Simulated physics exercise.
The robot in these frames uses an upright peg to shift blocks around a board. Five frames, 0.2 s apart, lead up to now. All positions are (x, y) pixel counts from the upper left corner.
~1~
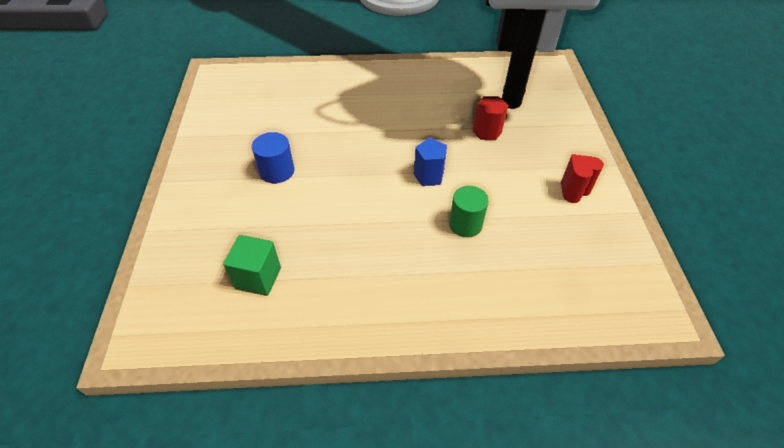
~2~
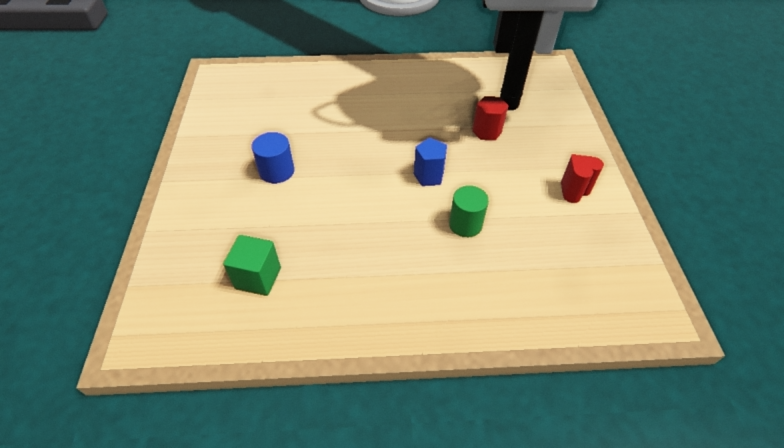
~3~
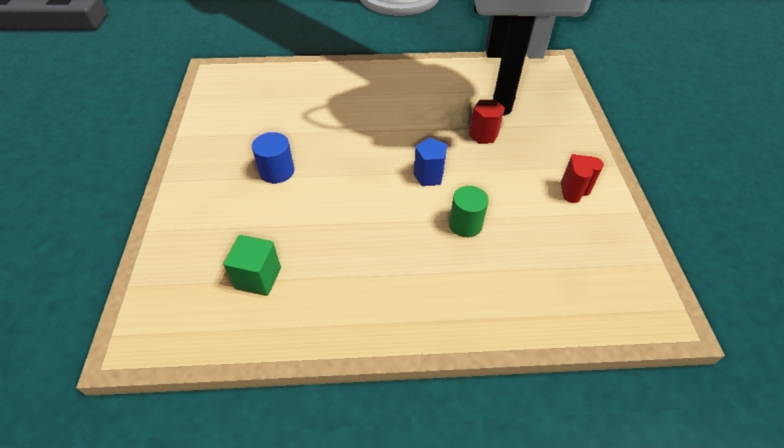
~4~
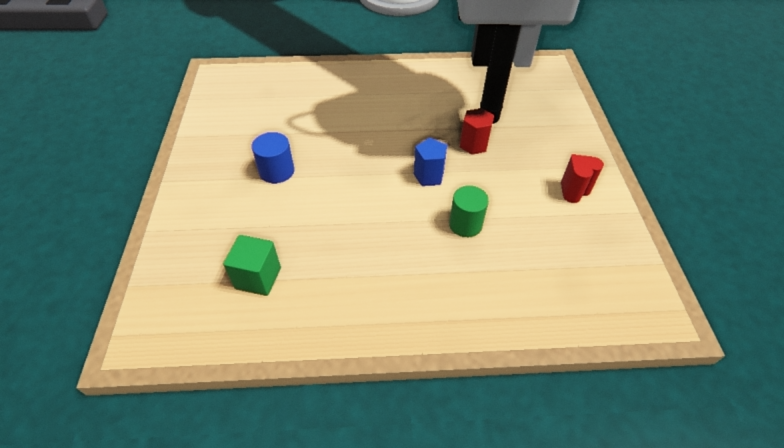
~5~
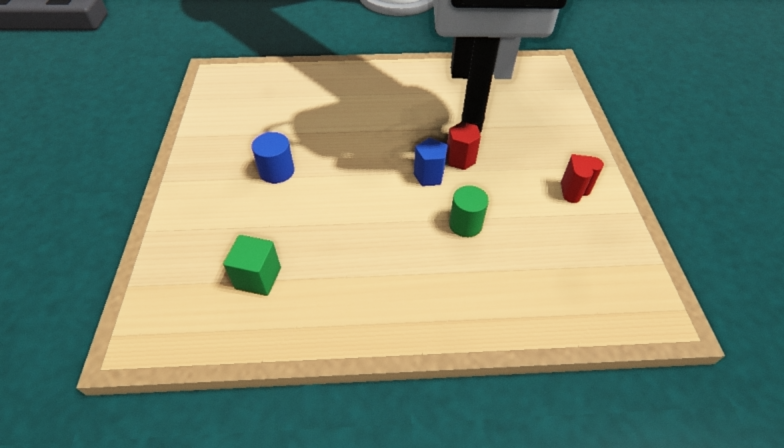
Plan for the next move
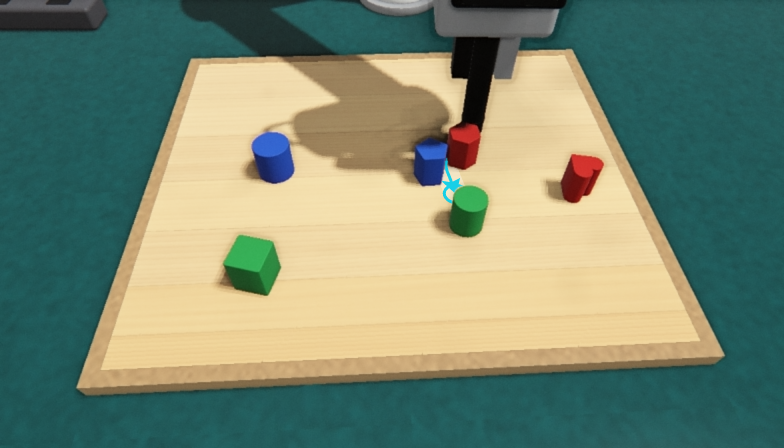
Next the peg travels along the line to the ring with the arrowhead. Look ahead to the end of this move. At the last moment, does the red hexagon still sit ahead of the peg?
That would be a yes.
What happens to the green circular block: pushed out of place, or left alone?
It's moved.
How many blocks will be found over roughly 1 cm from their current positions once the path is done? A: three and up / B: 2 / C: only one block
The answer is A.
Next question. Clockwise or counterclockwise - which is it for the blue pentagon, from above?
Looking down: Clockwise.
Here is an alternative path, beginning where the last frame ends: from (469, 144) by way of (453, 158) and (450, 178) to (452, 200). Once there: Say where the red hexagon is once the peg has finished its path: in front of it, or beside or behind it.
It stays on the peg's front.
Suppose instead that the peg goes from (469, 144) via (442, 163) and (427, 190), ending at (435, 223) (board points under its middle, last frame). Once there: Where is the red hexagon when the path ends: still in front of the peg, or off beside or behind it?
It falls back or aside.
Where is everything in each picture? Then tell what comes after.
Peg's lower end (511, 104); blue pentagon (432, 149); red hexagon (493, 104); green circular block (471, 198), in the first frame.
Peg (509, 105); blocks still, in the second frame.
Peg (501, 110); red hexagon (489, 107), in the third frame.
Peg (489, 118); red hexagon (479, 117), in the fourth frame.
Peg (471, 131); blue pentagon (432, 149); red hexagon (465, 132); green circular block (471, 198), in the fifth frame.
Drawn move, from (469, 144) via (450, 156) and (448, 174), ending at (456, 194).
The first path, step by step. Halfway along, peg (448, 152); blue pentagon (423, 158), turned 55° clockwise; red hexagon (455, 156), turned 35° anticlockwise.
At the end, peg (458, 181); blue pentagon (423, 158), turned 55° clockwise; red hexagon (465, 188), turned 30° anticlockwise; green circular block (476, 213).
